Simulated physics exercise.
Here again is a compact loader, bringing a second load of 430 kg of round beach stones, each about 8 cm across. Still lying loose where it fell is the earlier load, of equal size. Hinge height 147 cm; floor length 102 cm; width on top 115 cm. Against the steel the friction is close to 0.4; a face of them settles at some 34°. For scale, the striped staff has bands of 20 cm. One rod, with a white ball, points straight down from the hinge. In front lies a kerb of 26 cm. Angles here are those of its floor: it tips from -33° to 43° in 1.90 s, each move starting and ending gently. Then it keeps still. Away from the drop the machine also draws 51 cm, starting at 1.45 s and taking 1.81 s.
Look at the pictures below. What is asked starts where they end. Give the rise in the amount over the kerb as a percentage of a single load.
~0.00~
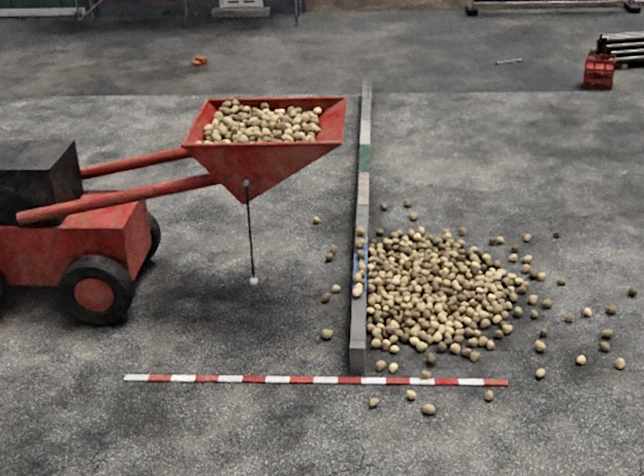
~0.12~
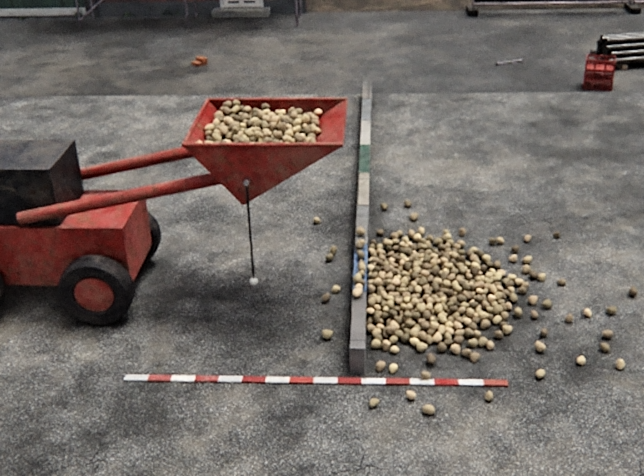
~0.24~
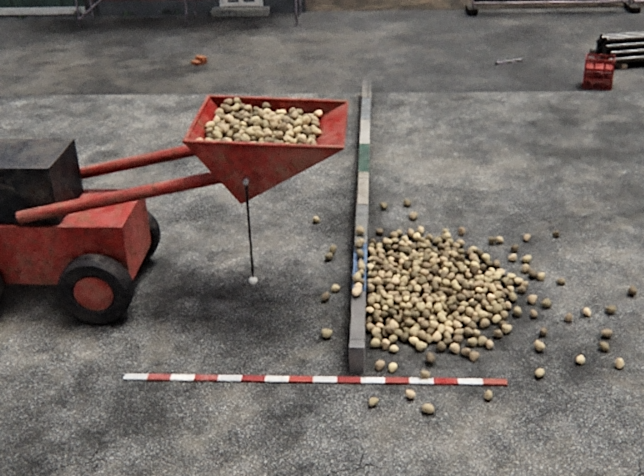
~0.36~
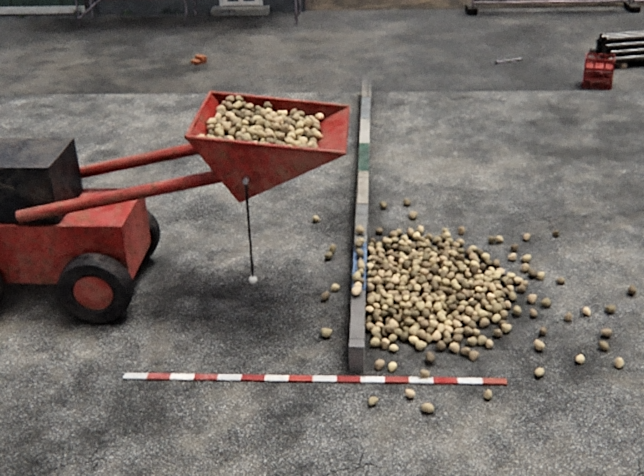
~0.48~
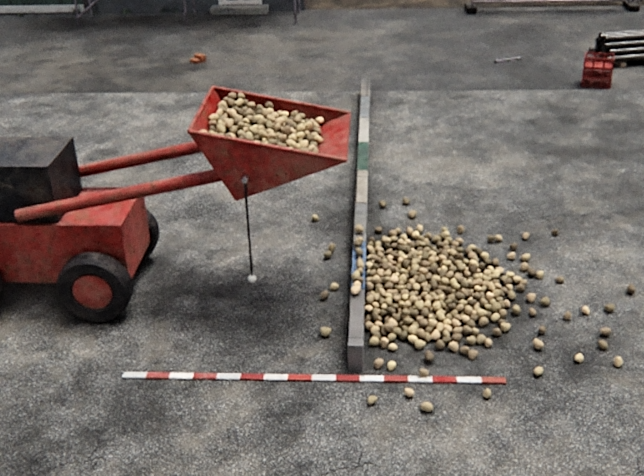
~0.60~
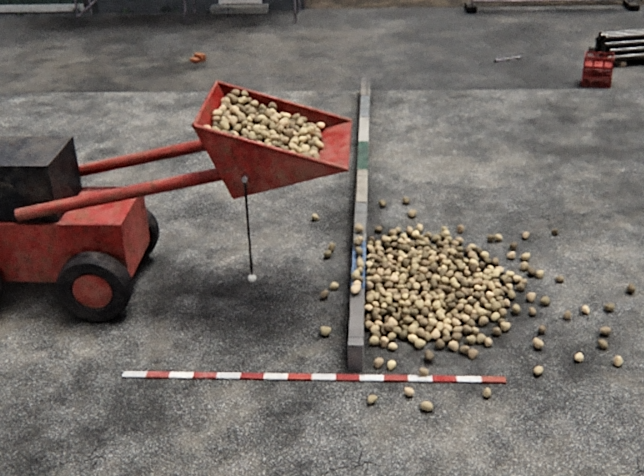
36 %.
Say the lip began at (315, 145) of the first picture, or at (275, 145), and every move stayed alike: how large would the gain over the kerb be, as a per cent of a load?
5 % and 0 %.
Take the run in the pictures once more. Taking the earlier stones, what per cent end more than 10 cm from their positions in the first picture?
Close to 5 in a hundred of them.
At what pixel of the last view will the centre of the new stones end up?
Centre: Approx. (342, 281).
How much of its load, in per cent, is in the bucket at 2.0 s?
It holds some 10 per cent.
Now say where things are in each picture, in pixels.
Lip at (342, 143), floor tilted -33°, highest stones at (258, 114). The earlier load is highest near (360, 260), 30 cm above ground level, 3 % on this side of the kerb, 97 % over the kerb, in the first frame.
The bucket is at -32°, its lip at (343, 145); the top of the load is at (259, 114); the stones move at 0.1 m/s on average, in the second frame.
The bucket is at -30°, its lip at (344, 148); the top of the load is at (252, 114); the stones move at 0.1 m/s on average, in the third frame.
Lip at (346, 153), floor tilted -26°, highest stones at (245, 110); the stones move at 0.1 m/s on average, in the fourth frame.
The bucket is at -21°, its lip at (347, 161); the top of the load is at (228, 106); the stones move at 0.2 m/s on average, in the fifth frame.
Lip at (348, 170), floor tilted -15°, highest stones at (230, 102); the stones move at 0.2 m/s on average, in the sixth frame.
After 1.4 s the floor is at 31°; in per cent of one load, 94 in the bucket, 9 on this side of the kerb, 97 over the kerb; the foremost stones are at (595, 304).
After 2.0 s the floor is at 43°; in per cent of one load, 12 in the bucket, 65 on this side of the kerb, 123 over the kerb; the foremost stones are at (595, 304).
After 3.7 s the floor is at 43°; in per cent of one load, 0 in the bucket, 67 on this side of the kerb, 133 over the kerb; the foremost stones are at (595, 304).
After 6.4 s the floor is at 43°; in per cent of one load, 0 in the bucket, 67 on this side of the kerb, 133 over the kerb; the foremost stones are at (595, 304). Net gain over the kerb, 36.
